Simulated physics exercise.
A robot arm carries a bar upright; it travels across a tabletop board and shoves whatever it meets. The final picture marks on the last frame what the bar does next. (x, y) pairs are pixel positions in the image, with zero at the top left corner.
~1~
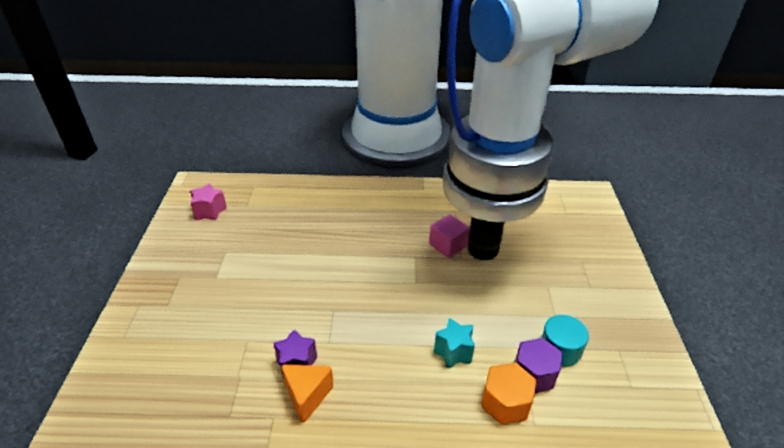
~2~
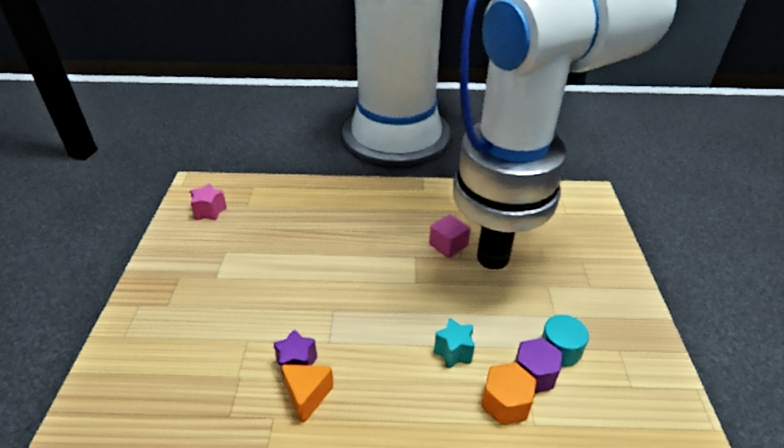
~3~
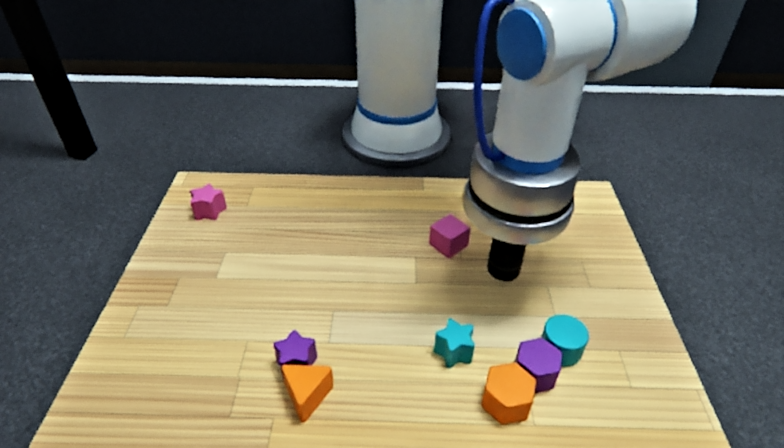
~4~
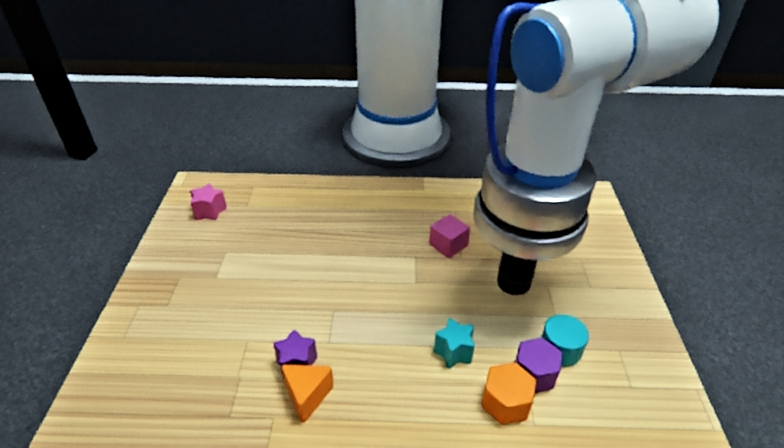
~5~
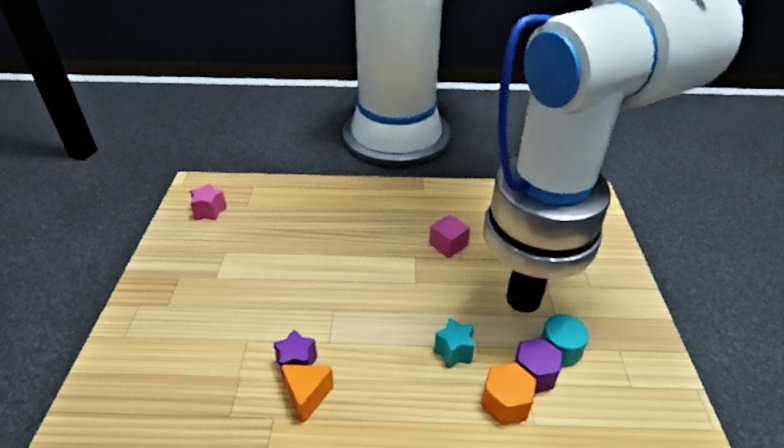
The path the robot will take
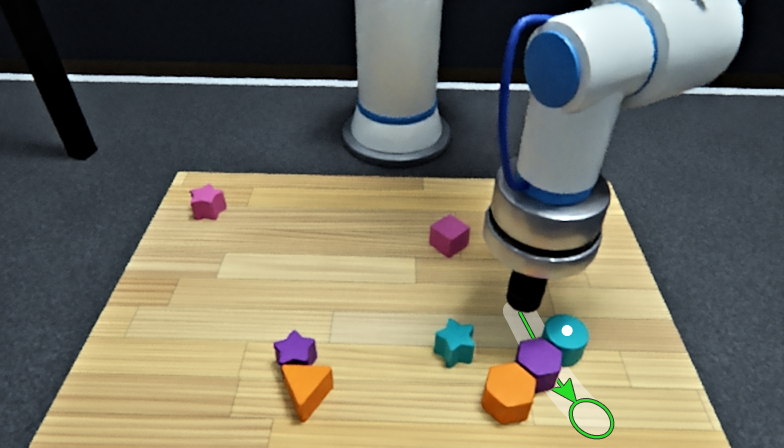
The clip shows a robot arm with a black tip moving steadily toward the viewer and to the right over a wooden board, away from a pink cube, while the colored blocks around it stay still.
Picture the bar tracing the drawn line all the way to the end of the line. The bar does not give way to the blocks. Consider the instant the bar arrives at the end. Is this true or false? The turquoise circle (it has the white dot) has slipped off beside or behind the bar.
True.
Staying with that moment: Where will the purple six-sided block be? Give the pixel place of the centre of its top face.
I'd guess (556, 409).
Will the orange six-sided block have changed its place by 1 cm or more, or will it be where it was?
At the end, its place is different.
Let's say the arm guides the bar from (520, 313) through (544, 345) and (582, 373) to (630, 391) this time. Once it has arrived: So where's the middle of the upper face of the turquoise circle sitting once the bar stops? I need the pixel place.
The answer is (686, 392).
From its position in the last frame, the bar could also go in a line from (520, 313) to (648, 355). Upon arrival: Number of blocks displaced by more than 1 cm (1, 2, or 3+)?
Only one block.
The line goes from (520, 313) over (538, 345) and (559, 381) to (591, 418); the dot is on the turquoise circle.
What follows on the original path. One third of the way, bar at (542, 335); purple six-sided block at (542, 363); turquoise circle at (585, 345).
Two thirds of the way, bar at (563, 370); orange six-sided block at (503, 396), turned 35° clockwise; purple six-sided block at (550, 394), turned 40° clockwise; turquoise circle at (608, 363).
At the end, bar at (597, 406); turquoise star block unmoved; orange six-sided block at (502, 397), turned 40° clockwise; purple six-sided block at (556, 409), turned 75° clockwise; turquoise circle at (621, 372).
